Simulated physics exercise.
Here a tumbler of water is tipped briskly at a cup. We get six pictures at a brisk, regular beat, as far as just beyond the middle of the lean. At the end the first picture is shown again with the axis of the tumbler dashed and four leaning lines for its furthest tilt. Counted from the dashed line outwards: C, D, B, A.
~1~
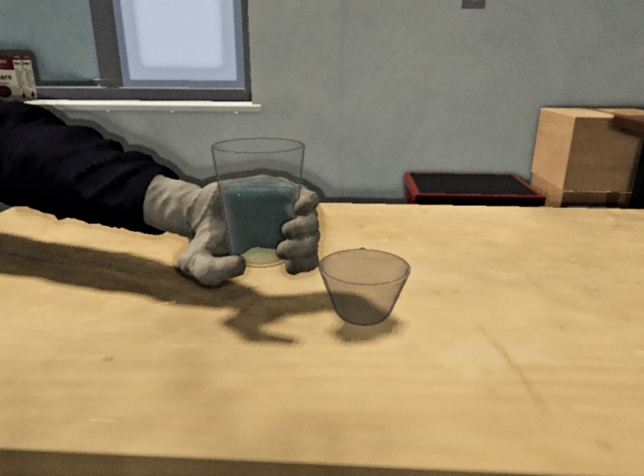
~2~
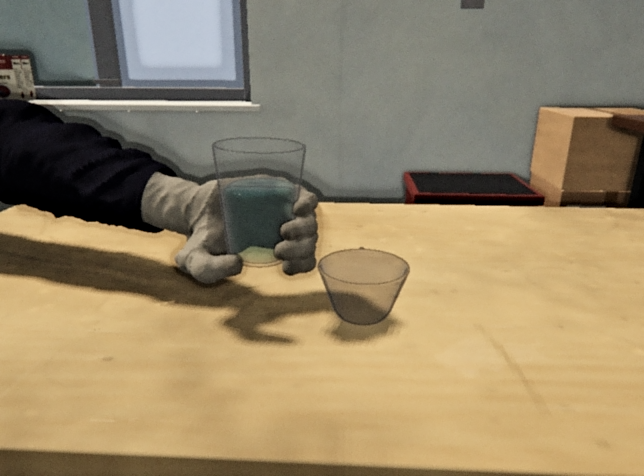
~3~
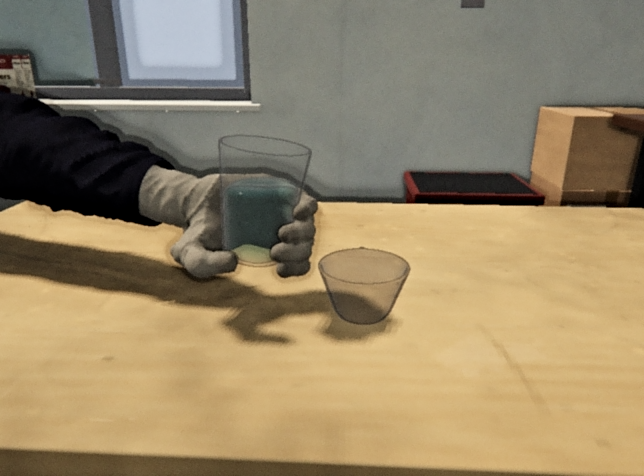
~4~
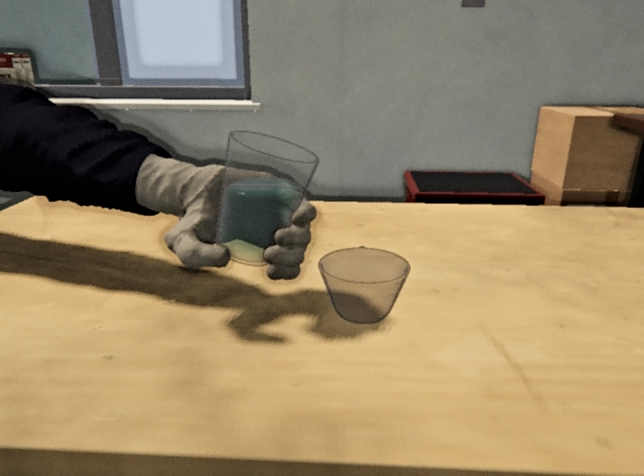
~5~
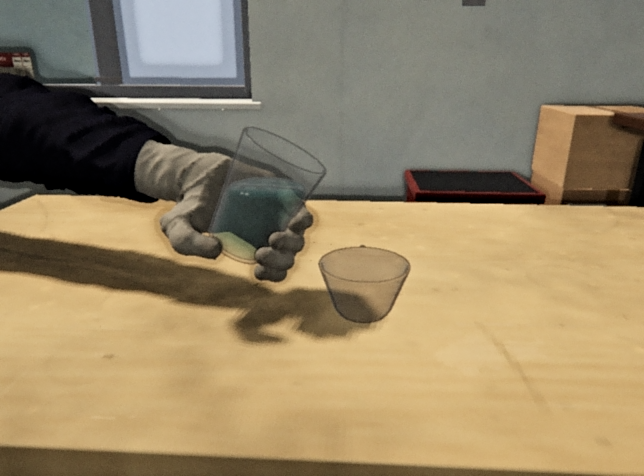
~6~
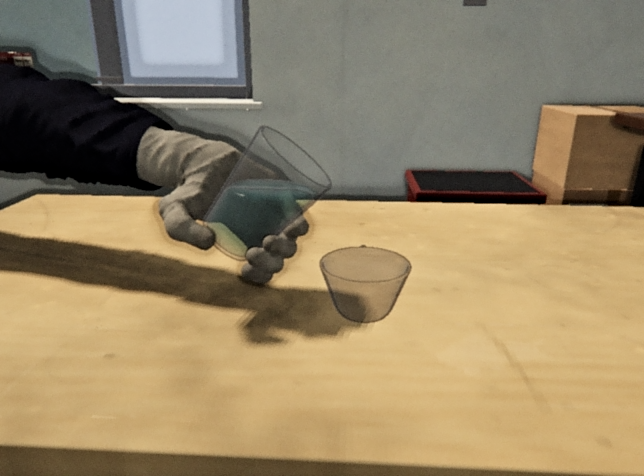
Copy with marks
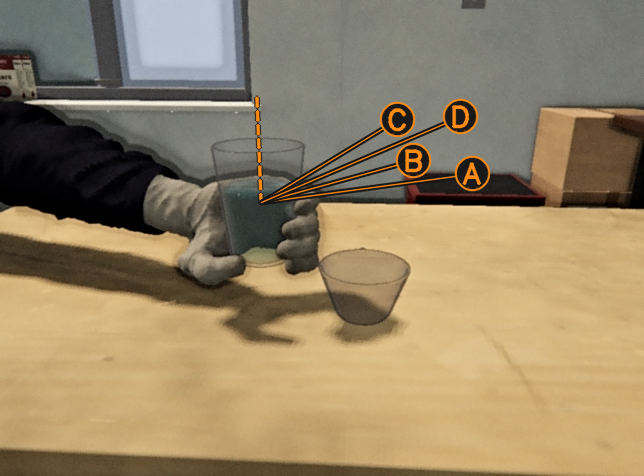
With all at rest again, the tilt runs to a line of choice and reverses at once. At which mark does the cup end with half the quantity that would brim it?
The answer is mark B.
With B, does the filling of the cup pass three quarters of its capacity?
No, it does not.
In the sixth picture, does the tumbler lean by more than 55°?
No.
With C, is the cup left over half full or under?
Under.
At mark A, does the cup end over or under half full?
Over half.
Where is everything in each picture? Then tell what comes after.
Upright, lip at (301, 145); rim of the cup round (364, 265); nothing has left yet.
Tipped about 2°, lip at (302, 146); nothing has left yet.
Tipped about 8°, lip at (309, 151); nothing has left yet.
Tipped about 17°, lip at (317, 159); nothing has left yet.
Tipped about 28°, lip at (324, 170); nothing has left yet.
Tipped about 40°, lip at (330, 183); nothing has left yet.
On the marked copy, A at (456, 176); B at (397, 165); C at (383, 128); D at (445, 123).
For mark A, the cup ends with about 73 % of what it can hold; 4 % of the water is spilt.
For mark B, the cup ends with about 51 % of what it can hold.
For mark C, the cup ends with about 10 % of what it can hold.
For mark D, the cup ends with about 28 % of what it can hold.
